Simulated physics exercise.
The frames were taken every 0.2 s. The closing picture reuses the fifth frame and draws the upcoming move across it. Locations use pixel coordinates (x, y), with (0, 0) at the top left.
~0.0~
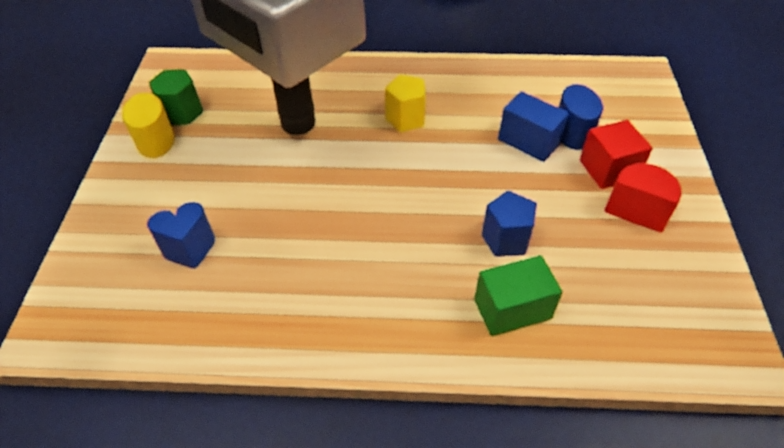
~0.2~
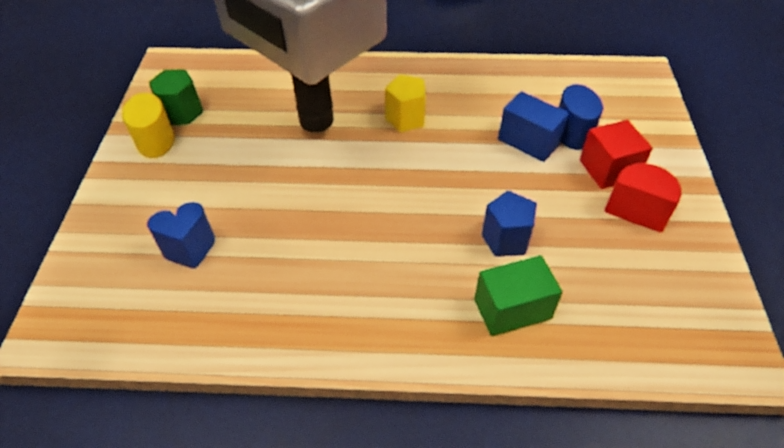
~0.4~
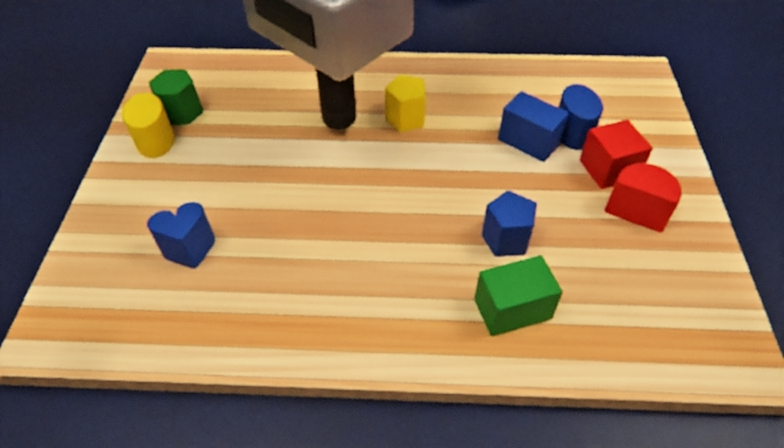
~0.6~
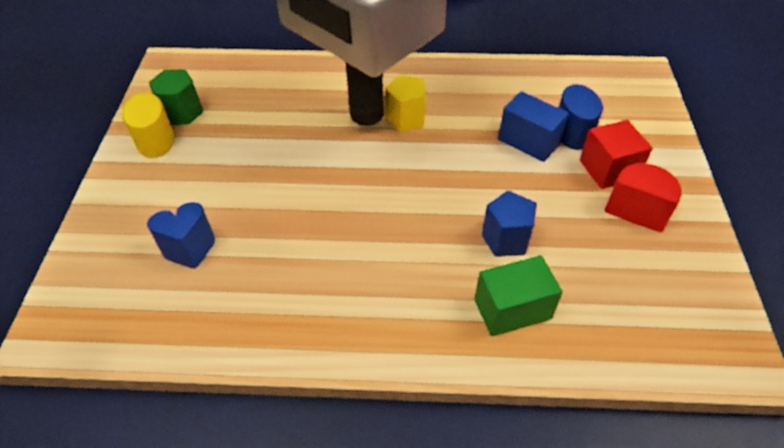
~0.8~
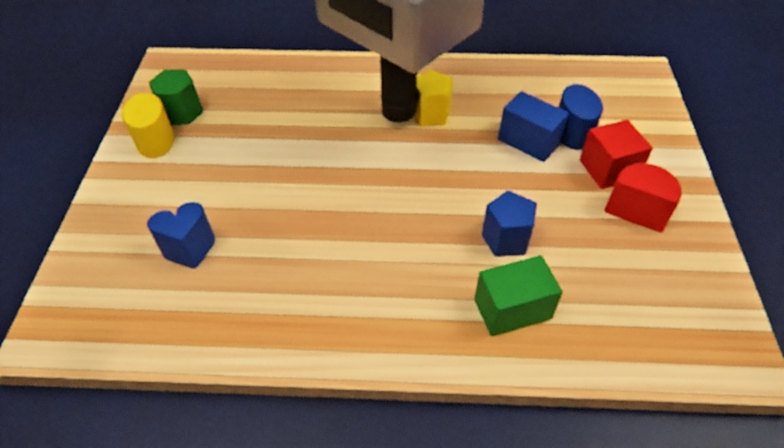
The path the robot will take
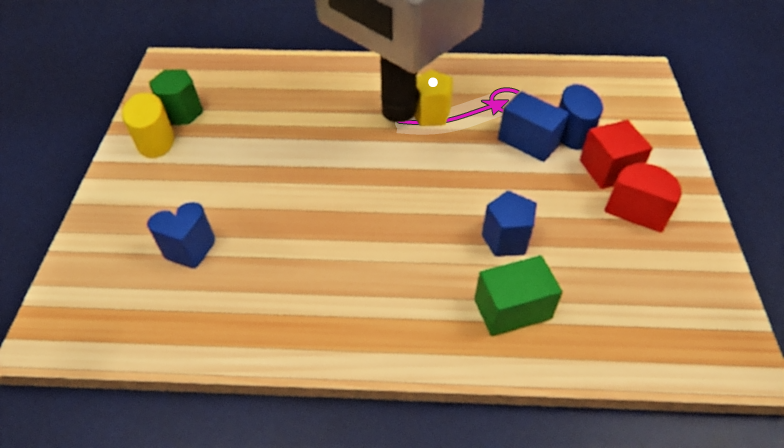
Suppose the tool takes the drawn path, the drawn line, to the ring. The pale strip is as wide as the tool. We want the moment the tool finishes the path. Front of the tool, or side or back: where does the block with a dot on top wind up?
I think the tool keeps pushing the block with a dot on top along right to the end.
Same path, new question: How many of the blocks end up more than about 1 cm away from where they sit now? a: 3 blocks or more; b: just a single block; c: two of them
My answer is option b.
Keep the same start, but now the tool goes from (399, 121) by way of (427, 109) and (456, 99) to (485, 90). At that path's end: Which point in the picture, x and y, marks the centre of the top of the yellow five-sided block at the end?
Most likely (522, 69).
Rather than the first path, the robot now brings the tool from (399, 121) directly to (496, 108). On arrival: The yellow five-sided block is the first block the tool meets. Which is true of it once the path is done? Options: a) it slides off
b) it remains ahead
The answer is b.
The drawn path runs from (399, 121) over (439, 122) and (475, 112) to (508, 100); the dot is on the yellow five-sided block.
What follows on the original path. One third of the way, tool (441, 112); yellow five-sided block (472, 77), turned 20° anticlockwise.
Two thirds of the way, tool (477, 103); yellow five-sided block (506, 66), turned 25° anticlockwise.
At the end, tool (510, 91); yellow five-sided block (538, 54), turned 30° anticlockwise; blue rectangle not moved.
